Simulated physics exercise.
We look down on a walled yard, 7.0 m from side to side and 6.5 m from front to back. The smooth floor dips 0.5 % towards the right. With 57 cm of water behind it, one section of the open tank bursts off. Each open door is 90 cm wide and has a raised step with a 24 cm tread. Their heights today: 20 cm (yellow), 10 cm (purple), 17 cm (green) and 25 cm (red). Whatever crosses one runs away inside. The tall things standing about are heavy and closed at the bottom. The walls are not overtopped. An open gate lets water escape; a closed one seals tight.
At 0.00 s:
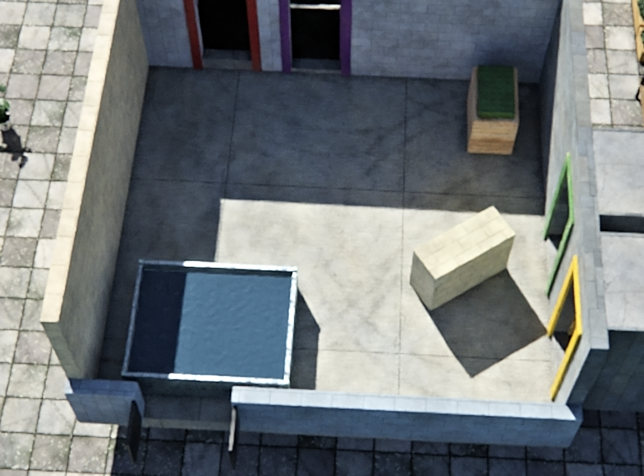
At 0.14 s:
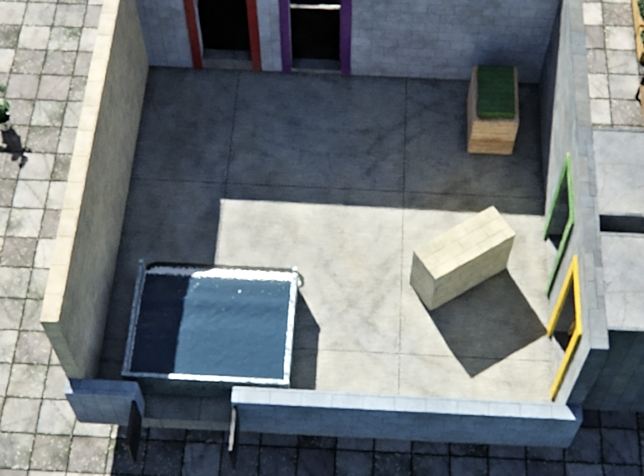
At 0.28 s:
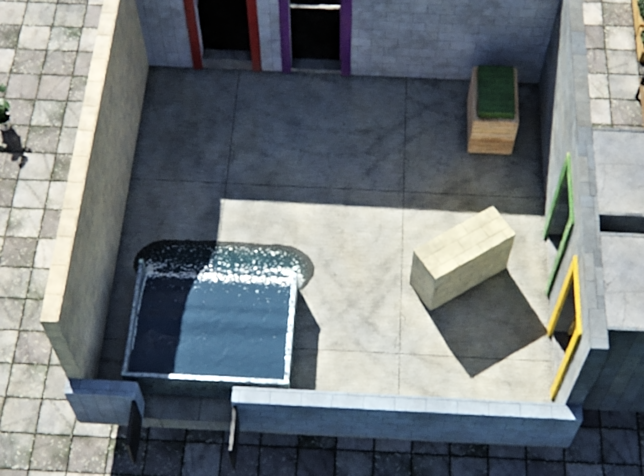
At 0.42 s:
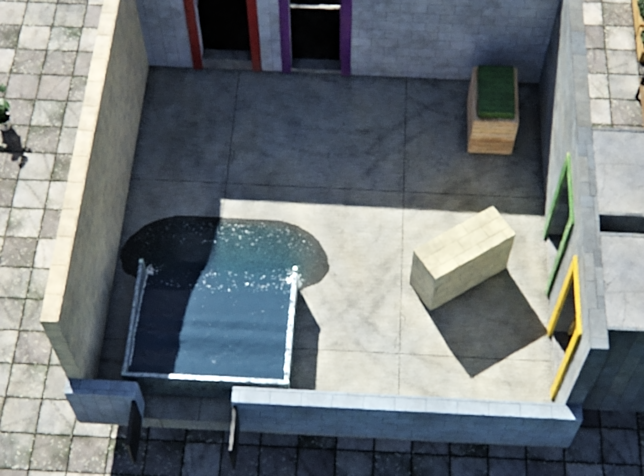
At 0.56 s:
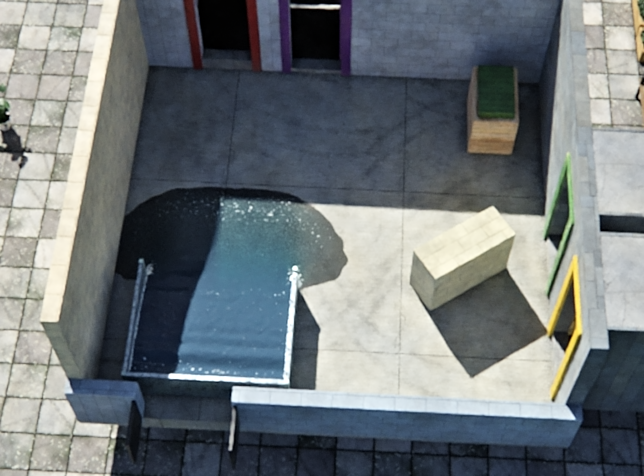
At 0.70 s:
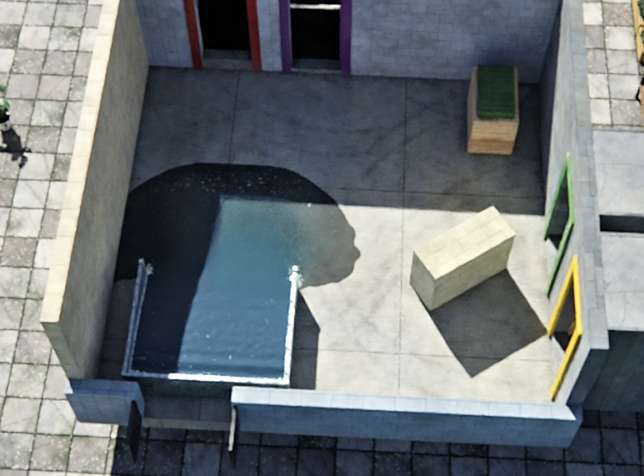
In a walled yard with a smooth floor, an open tank of still water sits near a pale block. The tank's far side gives way and water spills out in a foamy, glittering fringe, then spreads across the floor in a widening, rounded dark sheet that reaches towards the left wall and further up the yard.
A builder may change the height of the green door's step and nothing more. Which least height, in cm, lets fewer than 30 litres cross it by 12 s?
It would have to be roughly 9 cm high.
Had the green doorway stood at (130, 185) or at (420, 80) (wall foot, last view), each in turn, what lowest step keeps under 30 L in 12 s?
Roughly 7.0 and 8.5 cm.
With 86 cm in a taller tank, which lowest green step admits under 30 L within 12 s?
About 14.5 cm.
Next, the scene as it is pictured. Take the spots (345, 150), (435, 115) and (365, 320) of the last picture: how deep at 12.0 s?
About 7, 8 and 7 cm.
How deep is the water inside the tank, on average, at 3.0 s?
About 12 cm.
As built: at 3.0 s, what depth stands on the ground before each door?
In cm: Yellow 0, purple 21, green 0, red 28.
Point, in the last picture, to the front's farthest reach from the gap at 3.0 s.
Around (490, 81).
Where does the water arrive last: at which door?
It is the yellow one.
After 1.4 s water covers 40 % of the floor, deepest (24 cm) near (270, 283); it has not reached the green door.
After 3.0 s water covers 55 % of the floor, deepest (33 cm) near (150, 66); it has not reached the green door.
After 12.0 s water covers 95 % of the floor, deepest (11 cm) near (511, 90); 8 cm at the green door, 0 litres in over its 17 cm step.
At the green door as built, the water arrived by 5.7 s and peaked near 17 cm at 7.2 s.
Run again over the same 12 s with other heights there, 45 litres in over 7.5 cm, 16 litres over 10.5 cm. The limit of 30 litres is kept from about 9 cm up.
